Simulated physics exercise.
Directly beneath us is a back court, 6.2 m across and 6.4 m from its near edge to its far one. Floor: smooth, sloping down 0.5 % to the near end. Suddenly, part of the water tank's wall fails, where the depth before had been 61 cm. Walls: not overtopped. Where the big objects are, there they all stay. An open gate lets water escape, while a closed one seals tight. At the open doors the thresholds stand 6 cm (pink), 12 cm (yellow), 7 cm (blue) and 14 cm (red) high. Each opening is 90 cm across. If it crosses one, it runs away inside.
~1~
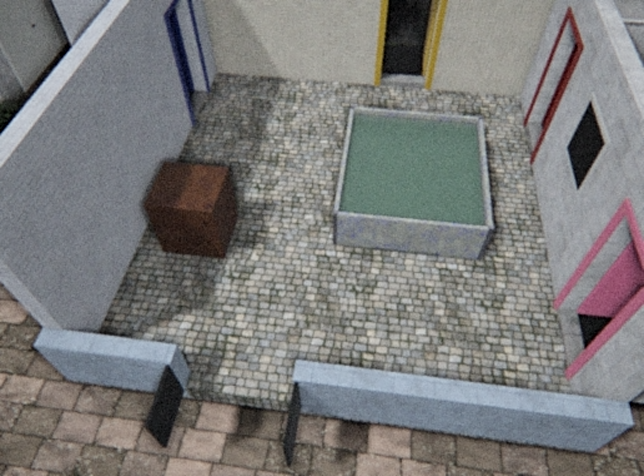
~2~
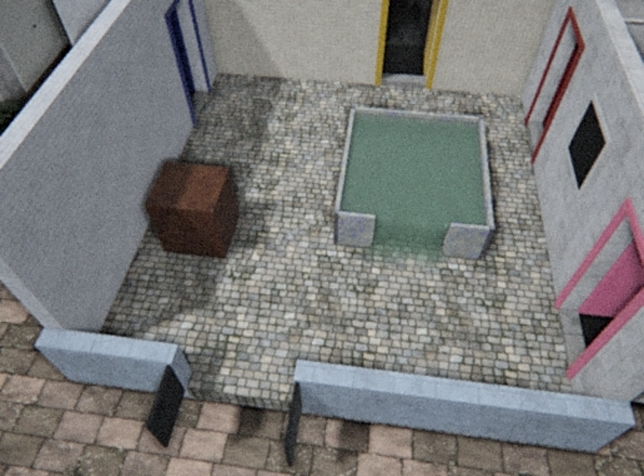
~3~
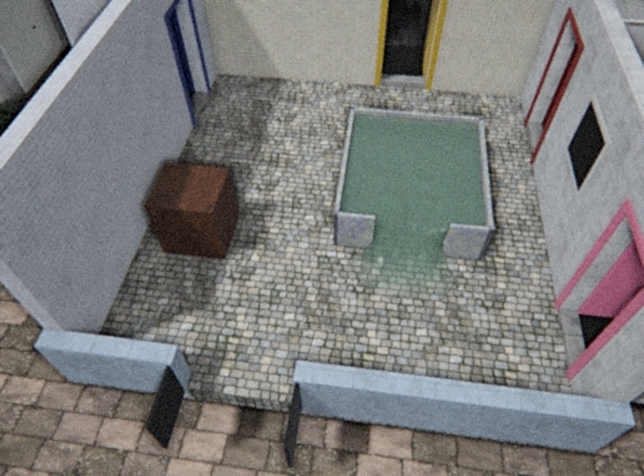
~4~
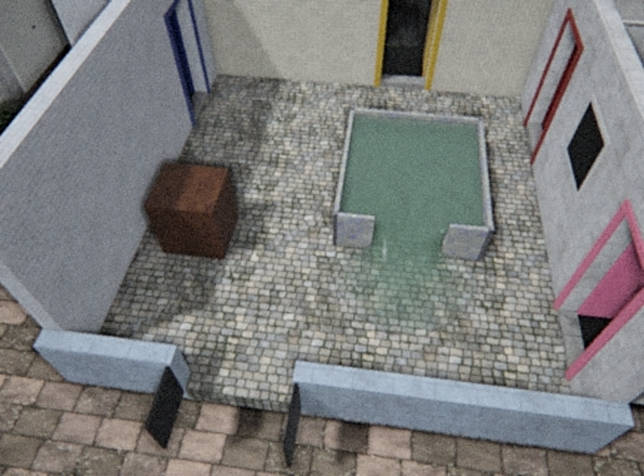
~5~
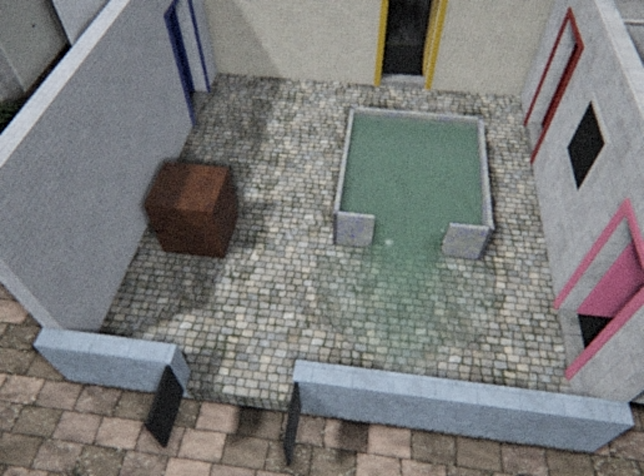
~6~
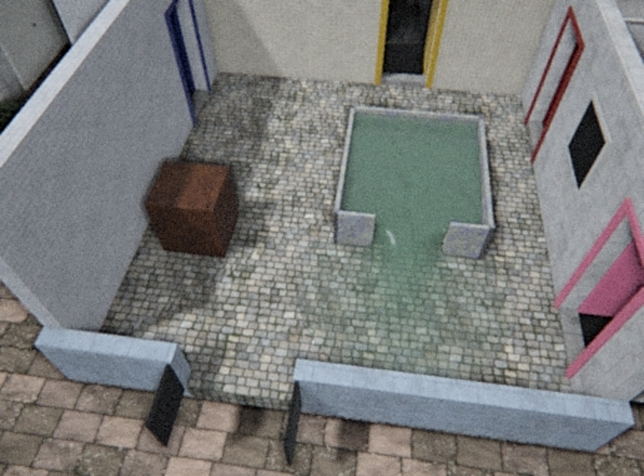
A large square water tank with pale grey walls, full of green water, stands right of centre in a cobbled back court seen steeply from above. A rusty brown block sits to the left, with blue, yellow, red and pink doorways around the walls and a low pale-blue wall in front. The middle of the tank's near wall gives way, and green water pours through, spreading thinly across the cobbles towards the near end while the camera stays still.
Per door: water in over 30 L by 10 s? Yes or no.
Pink door yes, yellow door no, blue door no, red door no.
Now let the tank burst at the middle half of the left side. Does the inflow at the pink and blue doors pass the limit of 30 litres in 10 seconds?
Compared with the limit, pink is lower and blue is higher.
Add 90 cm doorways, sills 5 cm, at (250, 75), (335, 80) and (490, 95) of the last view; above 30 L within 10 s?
First doorway falls short, second falls short, third gets there.
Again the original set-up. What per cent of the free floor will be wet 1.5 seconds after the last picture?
Close to 25 in a hundred.
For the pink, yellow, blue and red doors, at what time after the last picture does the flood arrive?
Times: Pink 0.6 seconds, yellow 5.0 seconds, blue 4.5 seconds, red 3.2 seconds.
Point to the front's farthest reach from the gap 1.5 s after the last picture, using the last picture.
That lands around (129, 361) in the last picture.
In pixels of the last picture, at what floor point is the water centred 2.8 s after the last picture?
About (402, 252).
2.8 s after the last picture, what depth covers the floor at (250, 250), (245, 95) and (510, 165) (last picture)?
Close to 0, 0 and 0 centimetres.
Then, 0.7 s after the last picture water covers 20 % of the floor and is deepest (36 cm) near (401, 255); pink door 2 cm at the sill, 0 L in, yellow door not reached, blue door not reached, red door not reached.
Then, 1.5 s after the last picture water covers 25 % of the floor and is deepest (39 cm) near (544, 416); pink door 12 cm at the sill, 3 L in, yellow door not reached, blue door not reached, red door not reached.
Then, 2.8 s after the last picture water covers 40 % of the floor and is deepest (28 cm) near (560, 418); pink door 16 cm at the sill, 43 L in, yellow door not reached, blue door not reached, red door not reached.
Then, 5.3 s after the last picture water covers 65 % of the floor and is deepest (20 cm) near (544, 416); pink door 15 cm at the sill, 131 L in, yellow door 2 cm at the sill, 0 L in, blue door 2 cm at the sill, 0 L in, red door 6 cm at the sill, 0 L in.
Then, 9.3 s after the last picture water covers 95 % of the floor and is deepest (12 cm) near (560, 418); pink door 10 cm at the sill, 192 L in, yellow door 5 cm at the sill, 0 L in, blue door 2 cm at the sill, 0 L in, red door 7 cm at the sill, 0 L in.
